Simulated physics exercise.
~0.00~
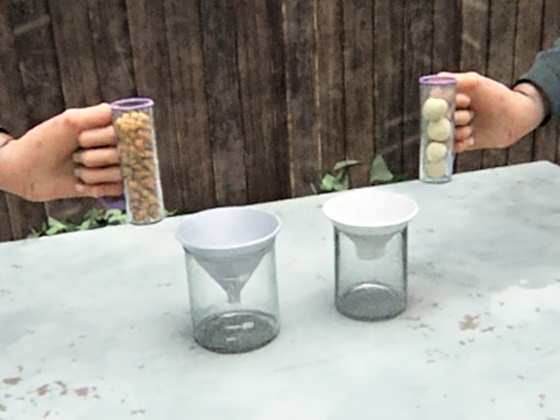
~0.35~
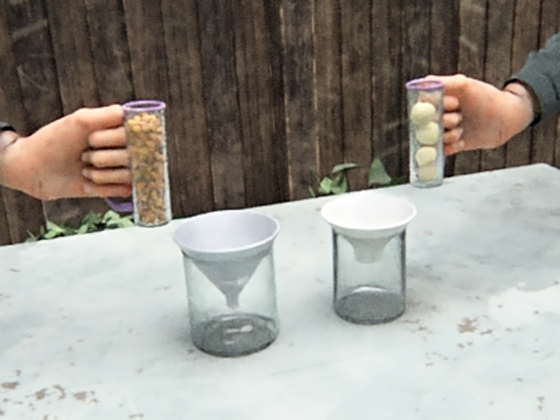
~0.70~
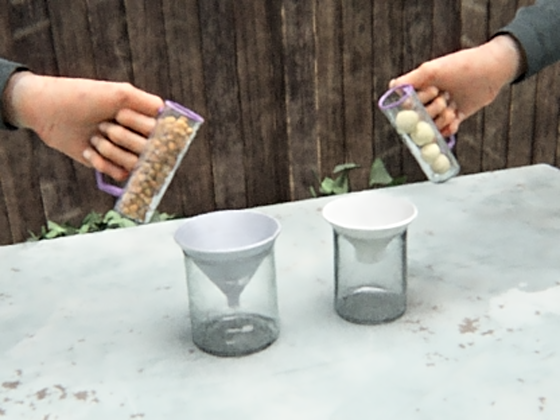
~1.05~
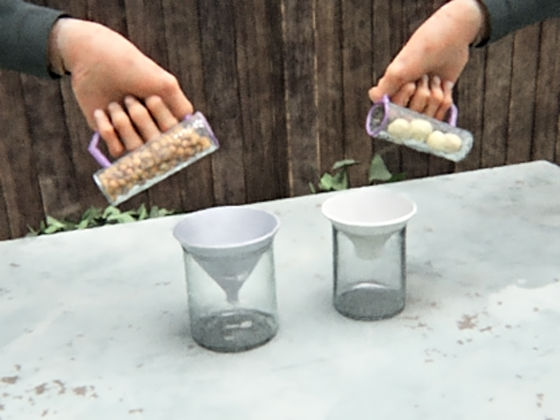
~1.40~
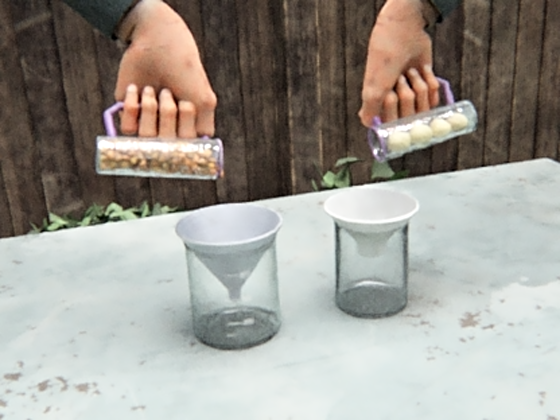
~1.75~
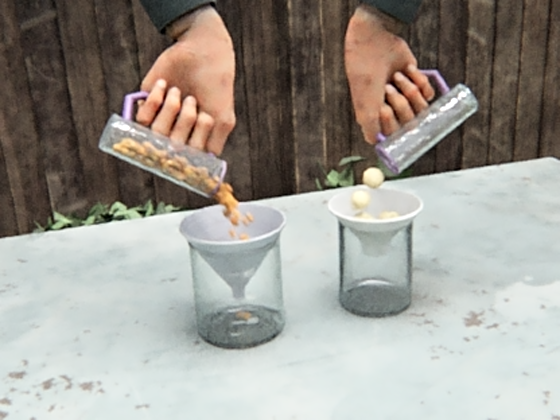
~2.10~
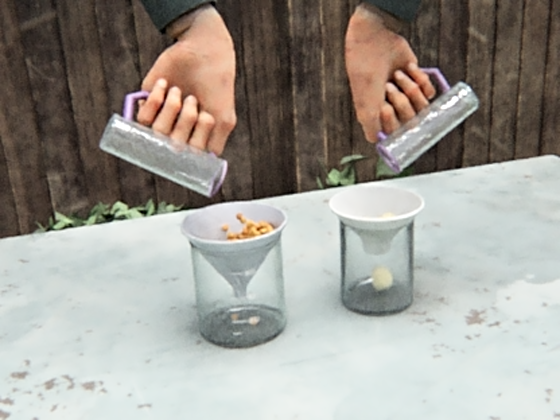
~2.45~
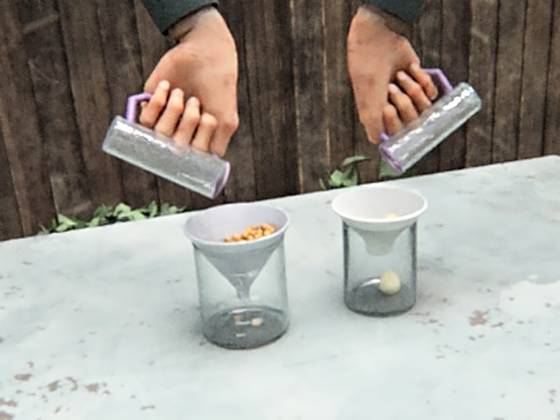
Two hands hold clear cups with purple rims and handles above a pale, worn outdoor table, seen from slightly above by a gently swaying camera, with a dark wooden fence behind. The left cup holds many small orange-brown pieces, the right a few large cream balls, and below each stands a pale funnel in a glass jar. The hands tip the cups over until both empty into the funnels. On the left, a few pieces drop through before the rest jam in a heap. On the right, one ball reaches the jar while the others stay stuck in the funnel.
